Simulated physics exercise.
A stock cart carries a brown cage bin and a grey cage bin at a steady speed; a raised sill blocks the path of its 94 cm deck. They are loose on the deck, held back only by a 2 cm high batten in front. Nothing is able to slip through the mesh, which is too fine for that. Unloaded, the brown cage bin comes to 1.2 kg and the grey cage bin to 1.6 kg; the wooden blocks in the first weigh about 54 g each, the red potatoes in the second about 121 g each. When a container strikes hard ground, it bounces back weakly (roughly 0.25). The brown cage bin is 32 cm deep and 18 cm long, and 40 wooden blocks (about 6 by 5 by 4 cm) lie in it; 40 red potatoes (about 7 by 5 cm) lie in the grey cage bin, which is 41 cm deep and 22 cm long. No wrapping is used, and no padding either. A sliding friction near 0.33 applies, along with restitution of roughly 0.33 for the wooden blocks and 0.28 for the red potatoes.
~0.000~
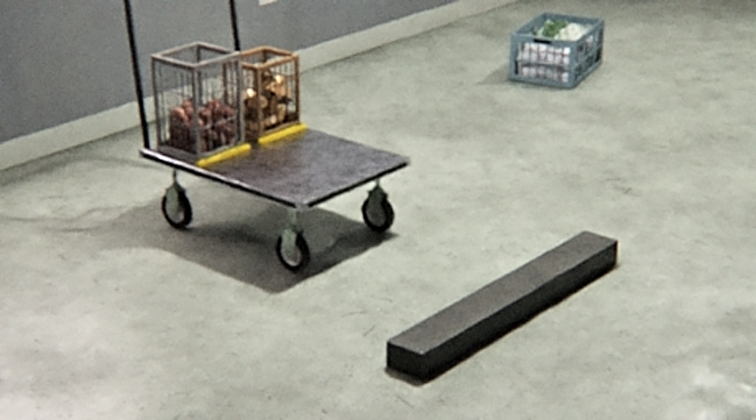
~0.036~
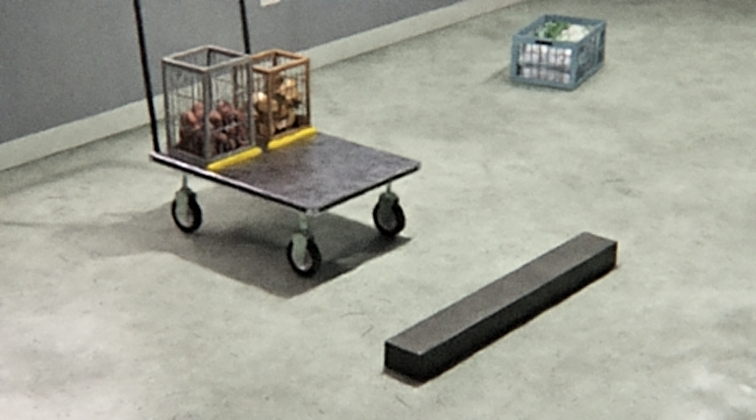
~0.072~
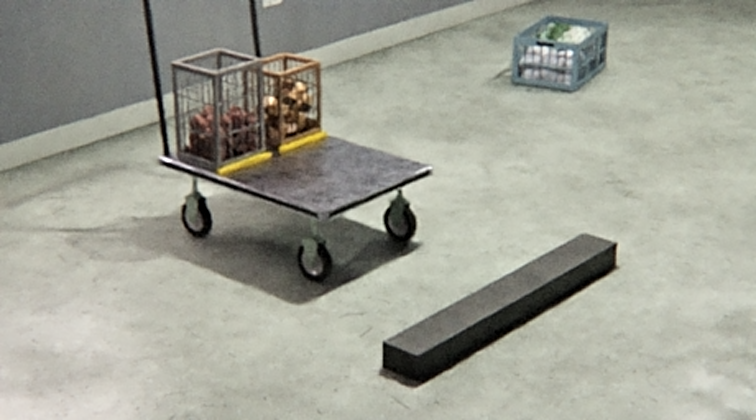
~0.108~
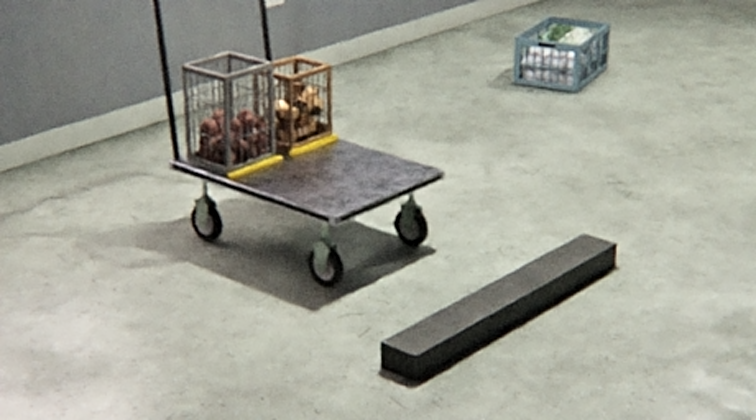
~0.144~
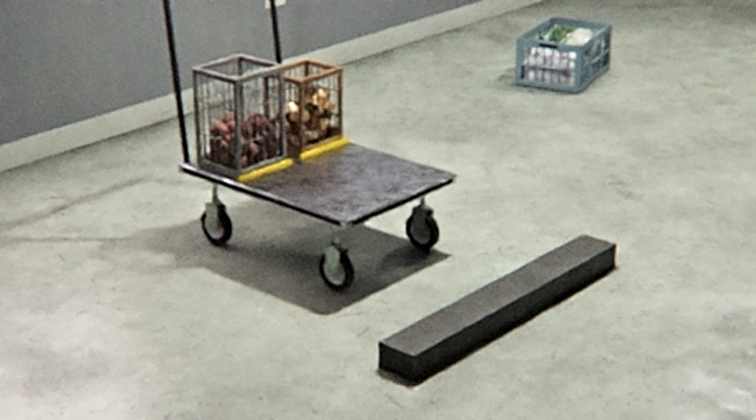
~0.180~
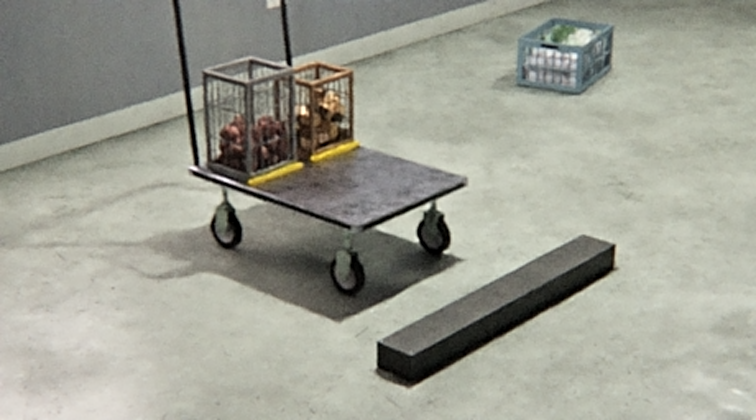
A flat stock cart with a dark deck rolls across a pale grey floor beside a grey wall, seen from above at an angle. On its deck, a grey cage bin of red potatoes stands left of a smaller brown one behind a yellow batten, with a black sill at lower right and a blue-grey crate beyond. The cart moves steadily rightward and nearer, narrowing the gap to the sill, as the camera shifts slightly.
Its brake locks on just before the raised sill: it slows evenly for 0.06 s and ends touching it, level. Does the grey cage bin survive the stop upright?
It stays the right way up.
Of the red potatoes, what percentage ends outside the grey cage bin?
I'd put it at around 0 percent of them.
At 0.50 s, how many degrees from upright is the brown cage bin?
20°.
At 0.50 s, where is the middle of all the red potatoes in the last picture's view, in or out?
Middle approx. (331, 162).
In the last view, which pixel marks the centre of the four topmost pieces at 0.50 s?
At about (374, 128).
After 0.38 s, the jolt starts.
After 0.50 s, the brown cage bin leans 18° with 0 of 40 out and the grey cage bin leans 14° with 0 of 40 out.
After 0.68 s, the brown cage bin leans 30° with 0 of 40 out and the grey cage bin leans 11° with 0 of 40 out.
After 0.98 s, the brown cage bin leans 4° with 0 of 40 out and the grey cage bin is upright with 0 of 40 out.
Outcome (at 1.10 s), the brown cage bin is upright with 0 of 40 out and the grey cage bin is upright with 0 of 40 out. Greatest lean of the grey cage bin, 18°.
